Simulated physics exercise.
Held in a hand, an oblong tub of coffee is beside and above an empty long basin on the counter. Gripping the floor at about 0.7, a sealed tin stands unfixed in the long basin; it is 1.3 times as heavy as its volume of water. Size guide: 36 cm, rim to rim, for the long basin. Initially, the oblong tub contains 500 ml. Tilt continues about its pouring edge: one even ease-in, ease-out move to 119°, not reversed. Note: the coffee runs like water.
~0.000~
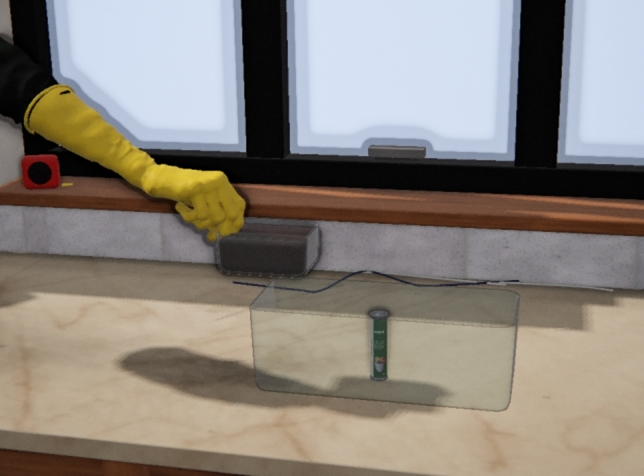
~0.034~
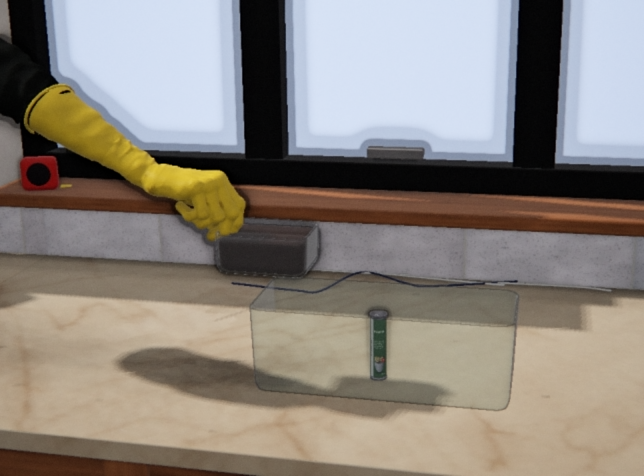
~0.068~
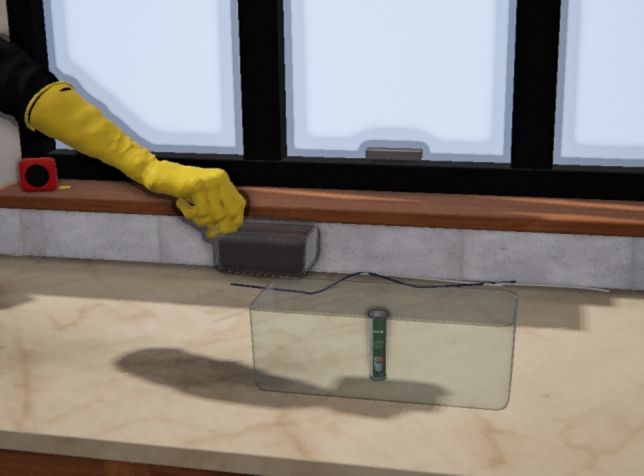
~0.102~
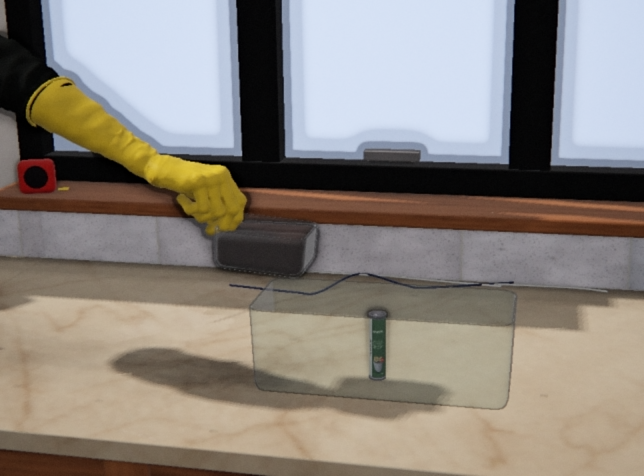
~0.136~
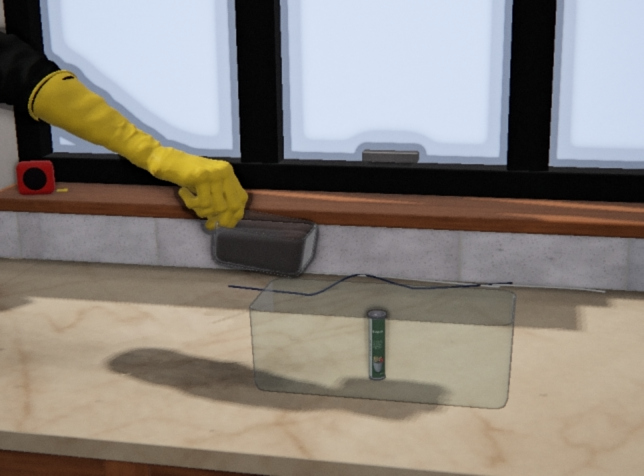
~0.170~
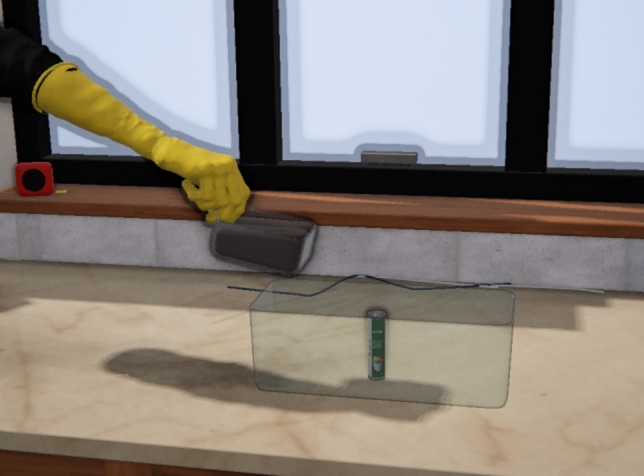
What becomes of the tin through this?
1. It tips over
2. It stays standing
2, it stays standing.
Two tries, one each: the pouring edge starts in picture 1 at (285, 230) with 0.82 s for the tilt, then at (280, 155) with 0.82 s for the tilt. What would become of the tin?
The tin overturns the first time and stays vertical the second time.
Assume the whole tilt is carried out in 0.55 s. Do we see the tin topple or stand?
With that tilt, the tin stays on its base.
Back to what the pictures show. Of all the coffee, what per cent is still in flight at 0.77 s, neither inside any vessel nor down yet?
Around 5 per cent of the liquid is in flight.
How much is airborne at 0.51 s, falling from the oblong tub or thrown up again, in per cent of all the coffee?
Near 50 per cent of it all.
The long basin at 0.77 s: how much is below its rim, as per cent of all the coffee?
Some 94 percent.
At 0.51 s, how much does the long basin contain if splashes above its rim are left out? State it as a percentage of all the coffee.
The basin holds roughly 16 in a hundred parts at that moment.
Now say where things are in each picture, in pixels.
In the first picture, it leans 0°; its right rim is at (312, 232); the coffee meets the walls at (227, 232) and (312, 236); the long basin's rim runs from (262, 293) to (517, 310); the tin's top is at (379, 317).
In the second picture, it leans 1°; its right rim is at (312, 232); the coffee meets the walls at (227, 232) and (312, 236).
In the third picture, it leans 2°; its right rim is at (312, 233); the coffee meets the walls at (227, 231) and (311, 235).
In the fourth picture, it leans 4°; its right rim is at (311, 233); the coffee meets the walls at (226, 229) and (311, 234).
In the fifth picture, it leans 8°; its right rim is at (311, 234); the coffee meets the walls at (225, 227) and (310, 232).
In the sixth picture, it leans 12°; its right rim is at (310, 234); the coffee meets the walls at (224, 224) and (311, 230).
By 0.51 s the tilt is 83° and 34 per cent is still to pour; the tin stands where it began.
By 0.77 s the tilt is 118° and 1 per cent is still to pour; the tin stands where it began.
By 1.03 s the tilt is 119° and 0 per cent is still to pour; the tin stands where it began.
By 1.32 s the tilt is 119° and 0 per cent is still to pour; the tin stands where it began.
At rest the tin stands where it began.
